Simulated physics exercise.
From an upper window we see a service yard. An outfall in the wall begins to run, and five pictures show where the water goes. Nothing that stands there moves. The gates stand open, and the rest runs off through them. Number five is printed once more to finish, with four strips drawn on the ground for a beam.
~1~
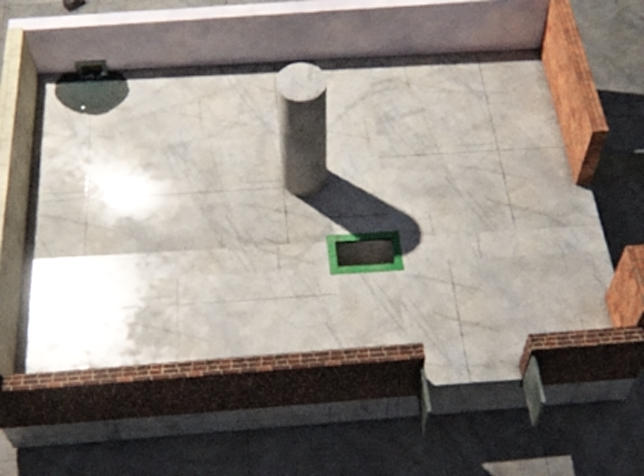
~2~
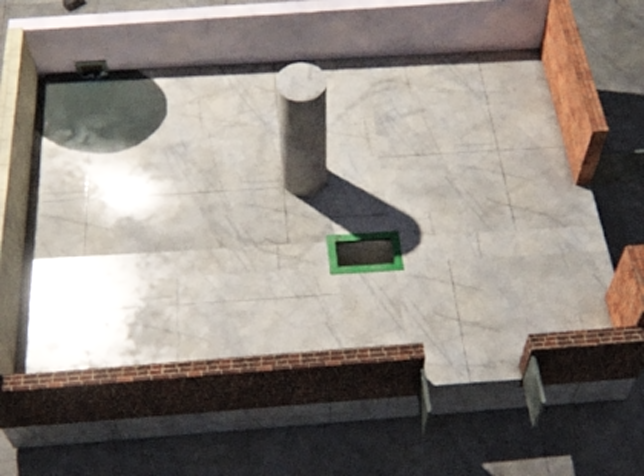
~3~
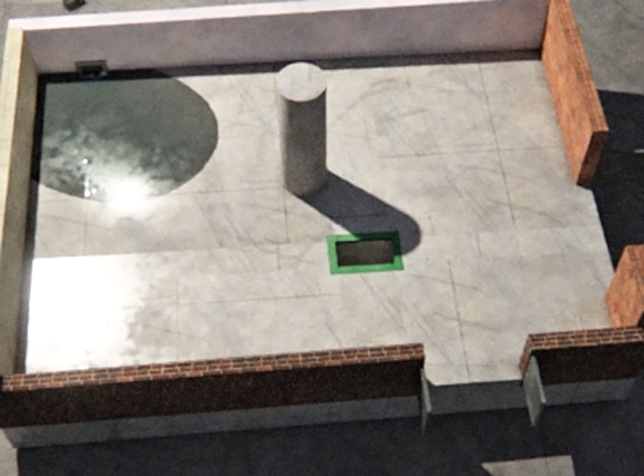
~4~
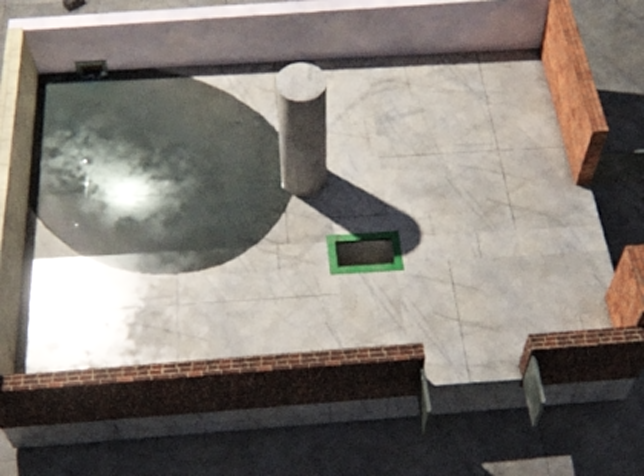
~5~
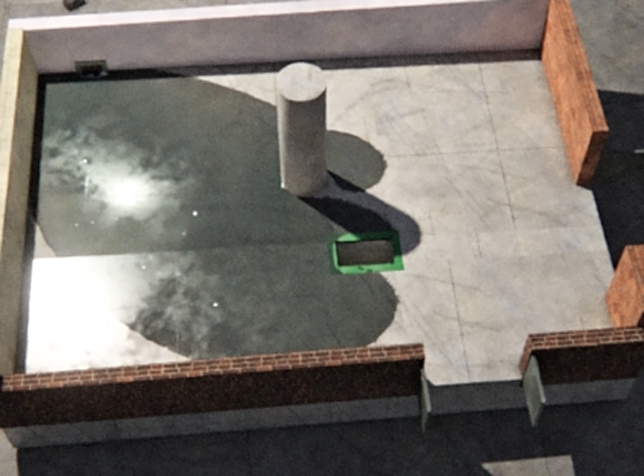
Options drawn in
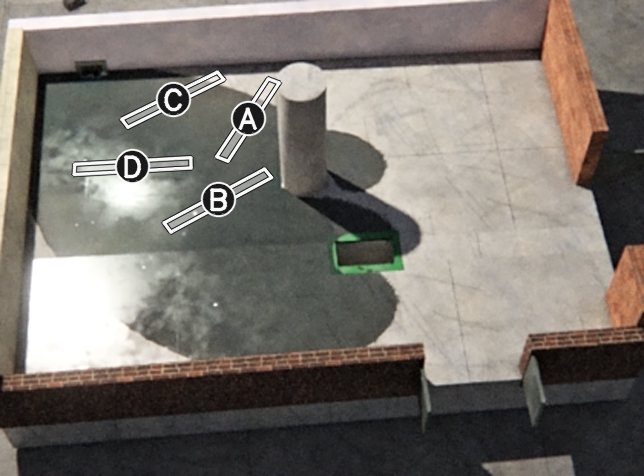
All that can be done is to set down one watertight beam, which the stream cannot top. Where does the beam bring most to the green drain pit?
A beats the others.
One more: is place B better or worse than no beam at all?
Worse.
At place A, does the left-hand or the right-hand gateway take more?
The right gate.
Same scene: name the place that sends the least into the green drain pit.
It is B.
On the marked copy, A from (222, 158) to (273, 80); B from (167, 227) to (268, 173); C from (124, 123) to (220, 75); D from (74, 169) to (190, 162).
If A is chosen, about 21 % of the stream goes into the green drain pit, about 76 % out by the gates.
If B is chosen, about 5 % of the stream goes into the green drain pit, about 95 % out by the gates.
If C is chosen, about 13 % of the stream goes into the green drain pit, about 86 % out by the gates.
If D is chosen, about 14 % of the stream goes into the green drain pit, about 86 % out by the gates.
